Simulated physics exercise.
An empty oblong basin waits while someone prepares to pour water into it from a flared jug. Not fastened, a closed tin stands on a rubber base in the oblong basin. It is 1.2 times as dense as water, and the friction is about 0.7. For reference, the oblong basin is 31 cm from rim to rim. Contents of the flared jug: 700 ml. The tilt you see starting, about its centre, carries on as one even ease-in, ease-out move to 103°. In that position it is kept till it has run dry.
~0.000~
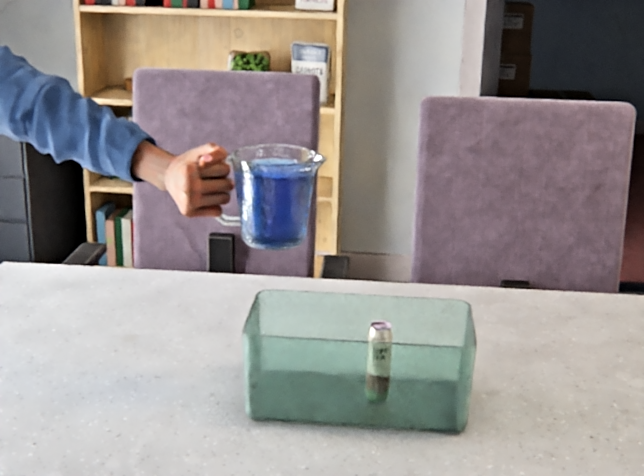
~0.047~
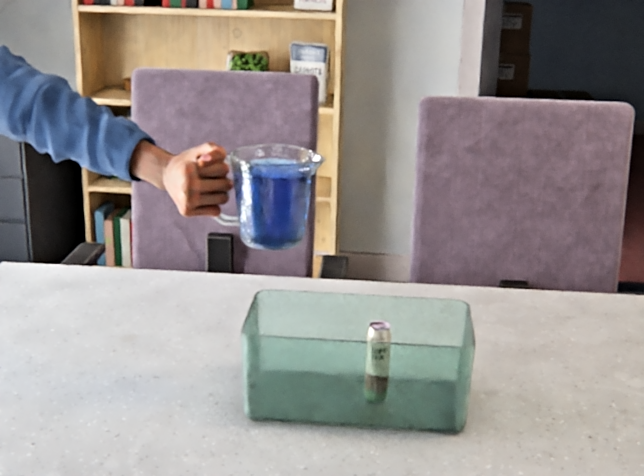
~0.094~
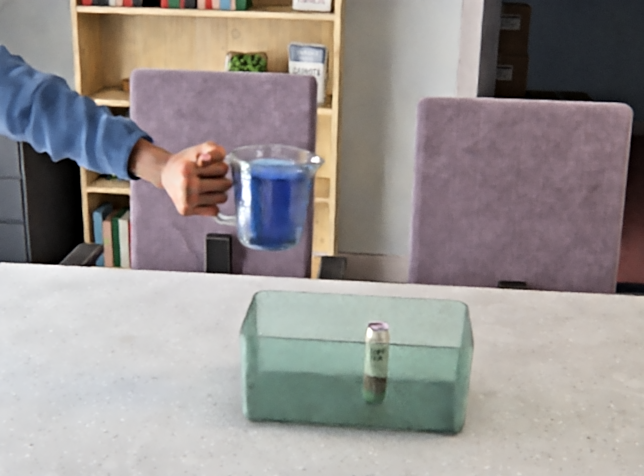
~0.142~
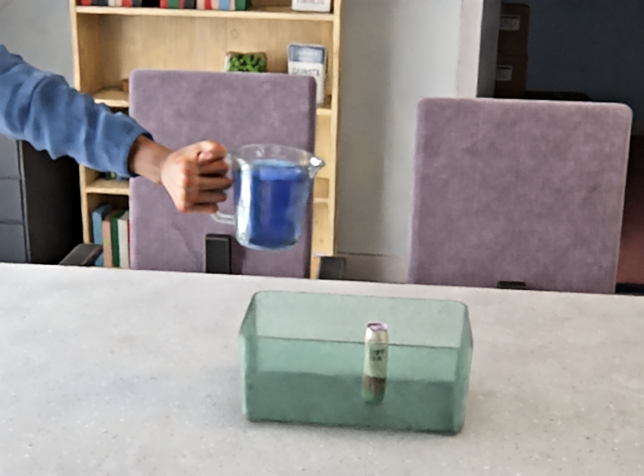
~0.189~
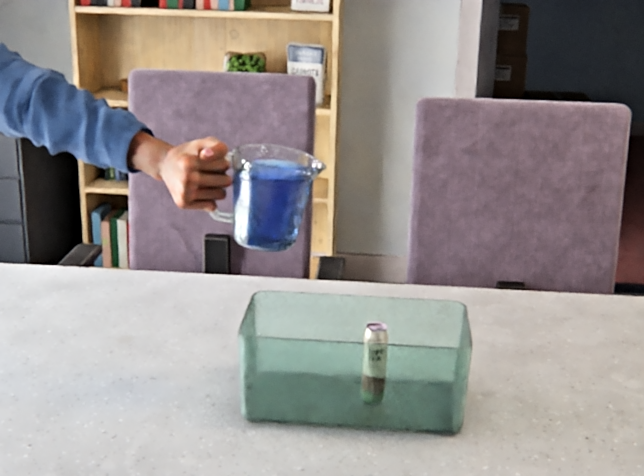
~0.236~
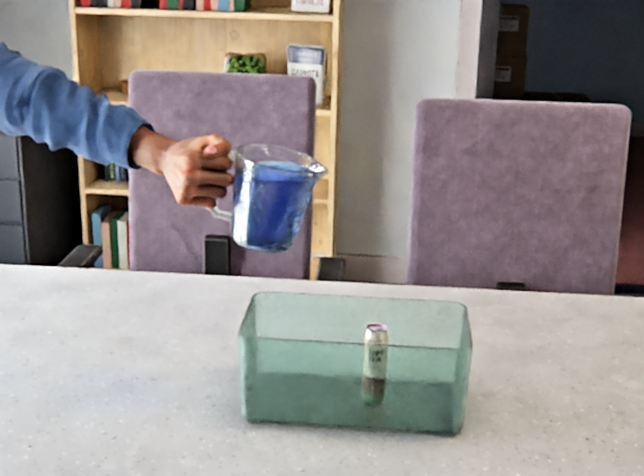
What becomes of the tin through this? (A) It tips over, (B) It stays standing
Option A: It tips over.
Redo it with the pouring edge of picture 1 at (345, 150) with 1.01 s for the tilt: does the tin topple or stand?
Then the tin remains standing.
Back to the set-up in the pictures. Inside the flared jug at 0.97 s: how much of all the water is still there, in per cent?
About 24 % is still there.
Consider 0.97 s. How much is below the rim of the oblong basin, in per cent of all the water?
My estimate is about 52 percent.
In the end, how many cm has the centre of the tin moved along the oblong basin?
The middle of the tin ends some 6.5 cm along the basin.
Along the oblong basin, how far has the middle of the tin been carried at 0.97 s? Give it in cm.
Estimate: Around 0 cm.
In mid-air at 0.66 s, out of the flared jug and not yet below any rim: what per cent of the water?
About 18 per cent.
After 0.66 s the tilt is 63° and 78 per cent is still to pour; the tin stands where it began.
After 0.97 s the tilt is 97° and 25 per cent is still to pour; the tin stands where it began.
After 1.30 s the tilt is 103° and 1 per cent is still to pour; the tin leans 28°.
After 1.65 s the tilt is 103° and 0 per cent is still to pour; the tin lies on its side.
In the end the tin lies on its side.
